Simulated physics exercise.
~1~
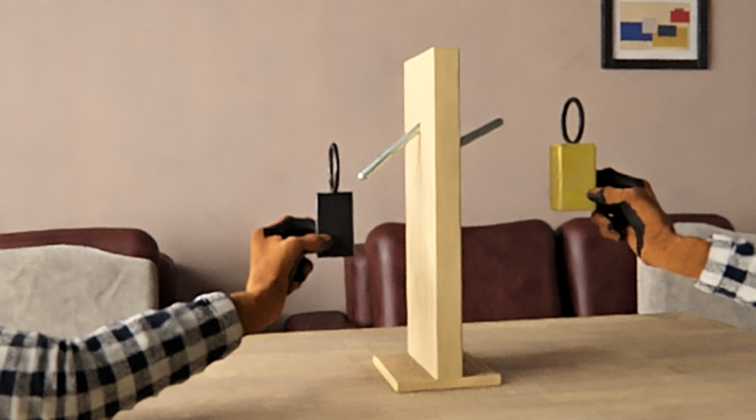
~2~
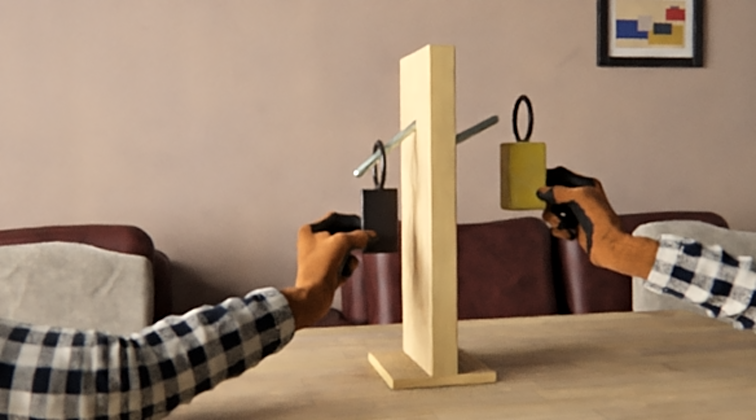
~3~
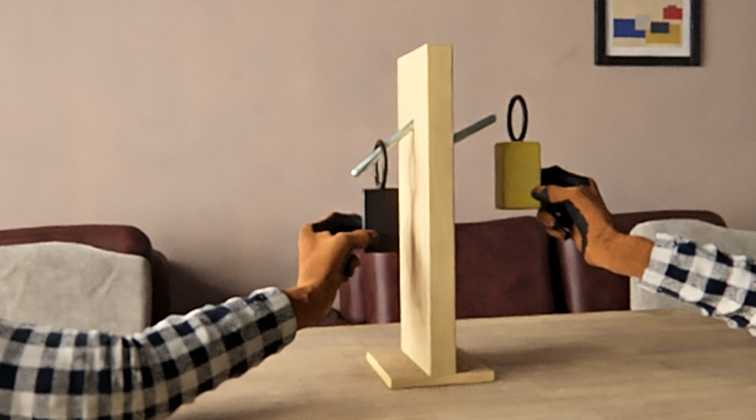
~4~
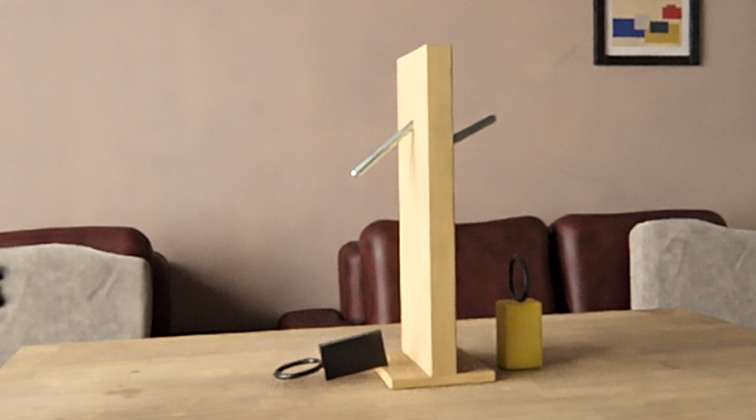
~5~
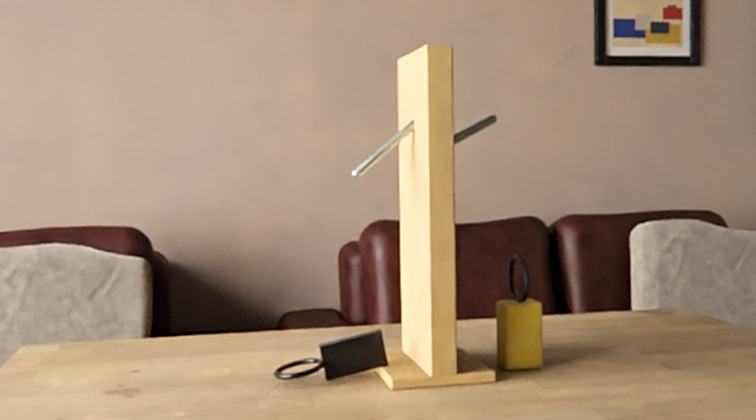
A pale wooden stand with a metal peg on each side rises from a wooden table, seen from the front by a slightly swaying camera, with maroon seats and a pinkish wall behind. Two hands in checked sleeves hold ringed blocks, a black one at left and a yellow one at right. Both hands move inward, bringing the rings close to the pegs. The hands then withdraw, and neither block stays hanging. Both drop to the table, where the black one lies tipped over beside the base and the yellow one rests upright.
